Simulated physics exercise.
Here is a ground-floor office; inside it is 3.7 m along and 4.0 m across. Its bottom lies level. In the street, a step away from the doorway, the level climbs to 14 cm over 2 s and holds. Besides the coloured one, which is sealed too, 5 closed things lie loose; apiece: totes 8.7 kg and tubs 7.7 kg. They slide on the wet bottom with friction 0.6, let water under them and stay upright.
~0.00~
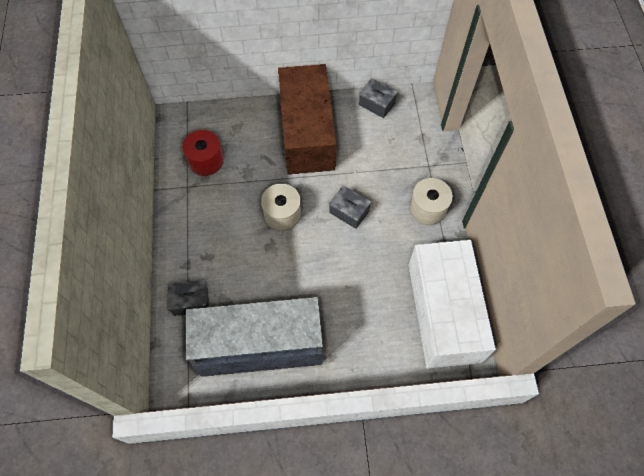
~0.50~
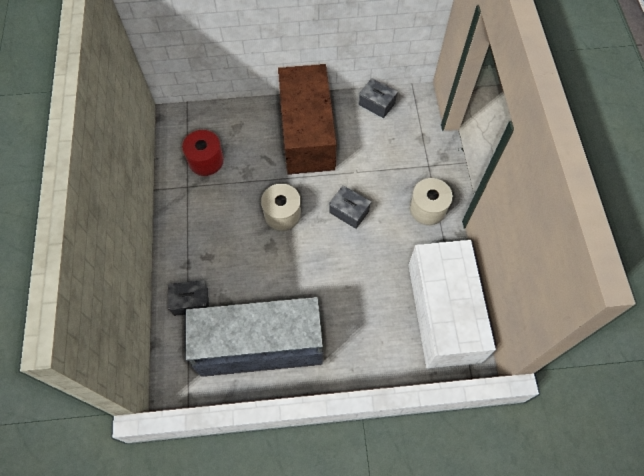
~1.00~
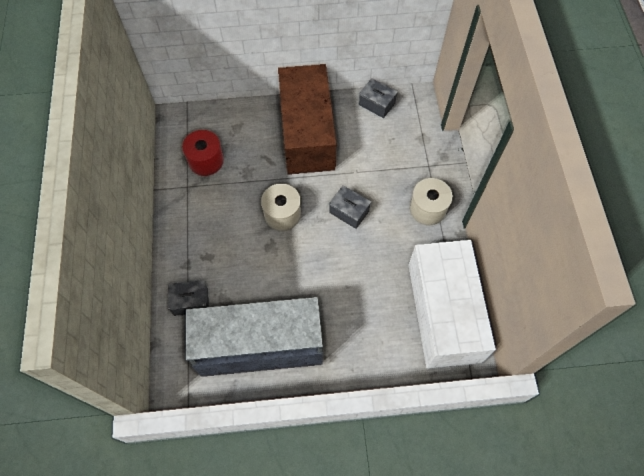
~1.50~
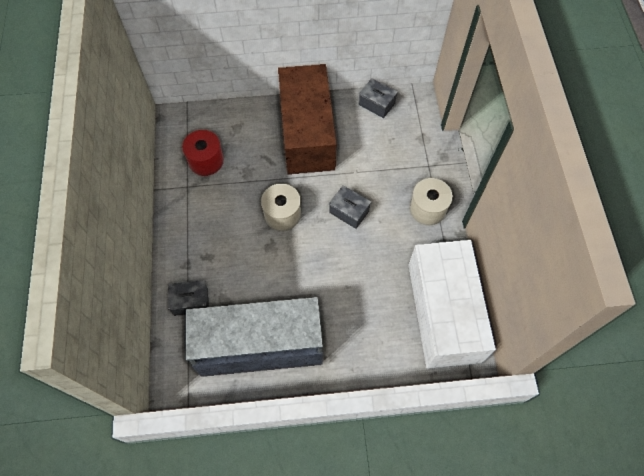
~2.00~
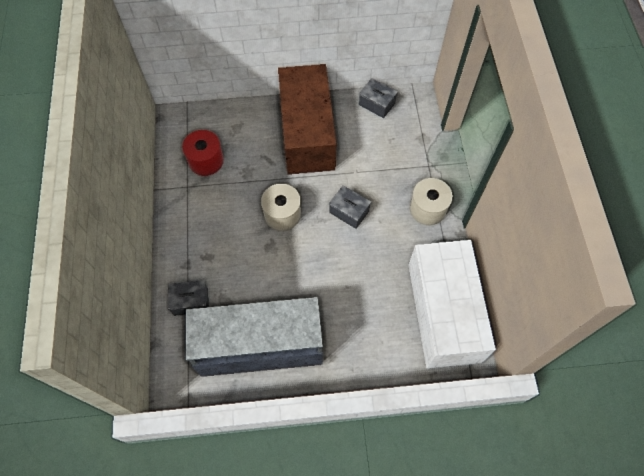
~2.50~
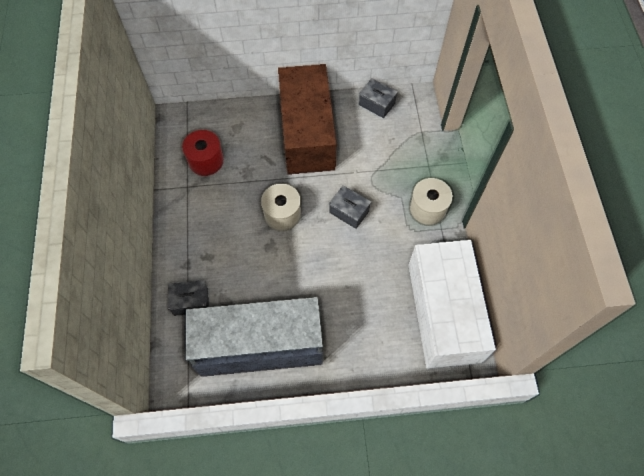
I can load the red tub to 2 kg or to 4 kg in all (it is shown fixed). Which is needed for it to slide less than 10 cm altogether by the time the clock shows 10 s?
Verdict: Neither load is enough.
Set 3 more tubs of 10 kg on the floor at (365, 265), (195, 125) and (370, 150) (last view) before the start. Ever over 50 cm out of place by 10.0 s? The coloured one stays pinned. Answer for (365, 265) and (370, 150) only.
In turn: Less, more.
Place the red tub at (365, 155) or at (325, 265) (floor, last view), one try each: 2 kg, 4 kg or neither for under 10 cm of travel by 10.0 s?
In turn: Neither holds; neither holds.
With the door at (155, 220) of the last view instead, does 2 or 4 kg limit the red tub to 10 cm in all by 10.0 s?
Then neither load is enough.
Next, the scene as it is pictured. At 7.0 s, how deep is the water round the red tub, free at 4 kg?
Roughly 3 cm.
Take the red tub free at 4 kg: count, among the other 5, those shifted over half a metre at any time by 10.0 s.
4 of them.
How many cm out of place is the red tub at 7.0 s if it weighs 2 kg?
About 80 cm.
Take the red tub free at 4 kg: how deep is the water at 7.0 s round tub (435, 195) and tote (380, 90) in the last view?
About 4 and 7 cm.
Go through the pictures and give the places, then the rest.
The first frame shows the red tub at (201, 145) rests on the ground; water covers 0.0 m2; 0 of 6 have shifted.
The second frame shows the red tub at (201, 145) rests on the ground; water covers 0.0 m2; 0 of 6 have shifted.
The third frame shows the red tub at (201, 145) rests on the ground; 0.0 m2 under water; 0 of 6 have shifted.
The fourth frame shows the red tub at (201, 145), on the bottom; 0.0 m2 under water; 0 of 6 have shifted.
The fifth frame shows the red tub at (201, 145), on the bottom; 0.2 m2 under water; 0 of 6 have shifted.
The sixth frame shows the red tub at (201, 145), on the bottom; 0.8 m2 under water; 0 of 6 have shifted.
After 3.5 s the red tub would be 0 cm from its start with 2 kg and 0 cm from its start with 4 kg; 0 cm of water round it then.
After 4.5 s the red tub would be 0 cm from its start with 2 kg and 0 cm from its start with 4 kg; 1 cm of water round it then.
After 7.0 s the red tub would be 72 cm from its start with 2 kg and 30 cm from its start with 4 kg; 3 cm of water round it then.
After 10.0 s the red tub would be 65 cm from its start with 2 kg and 75 cm from its start with 4 kg; 7 cm of water round it then.
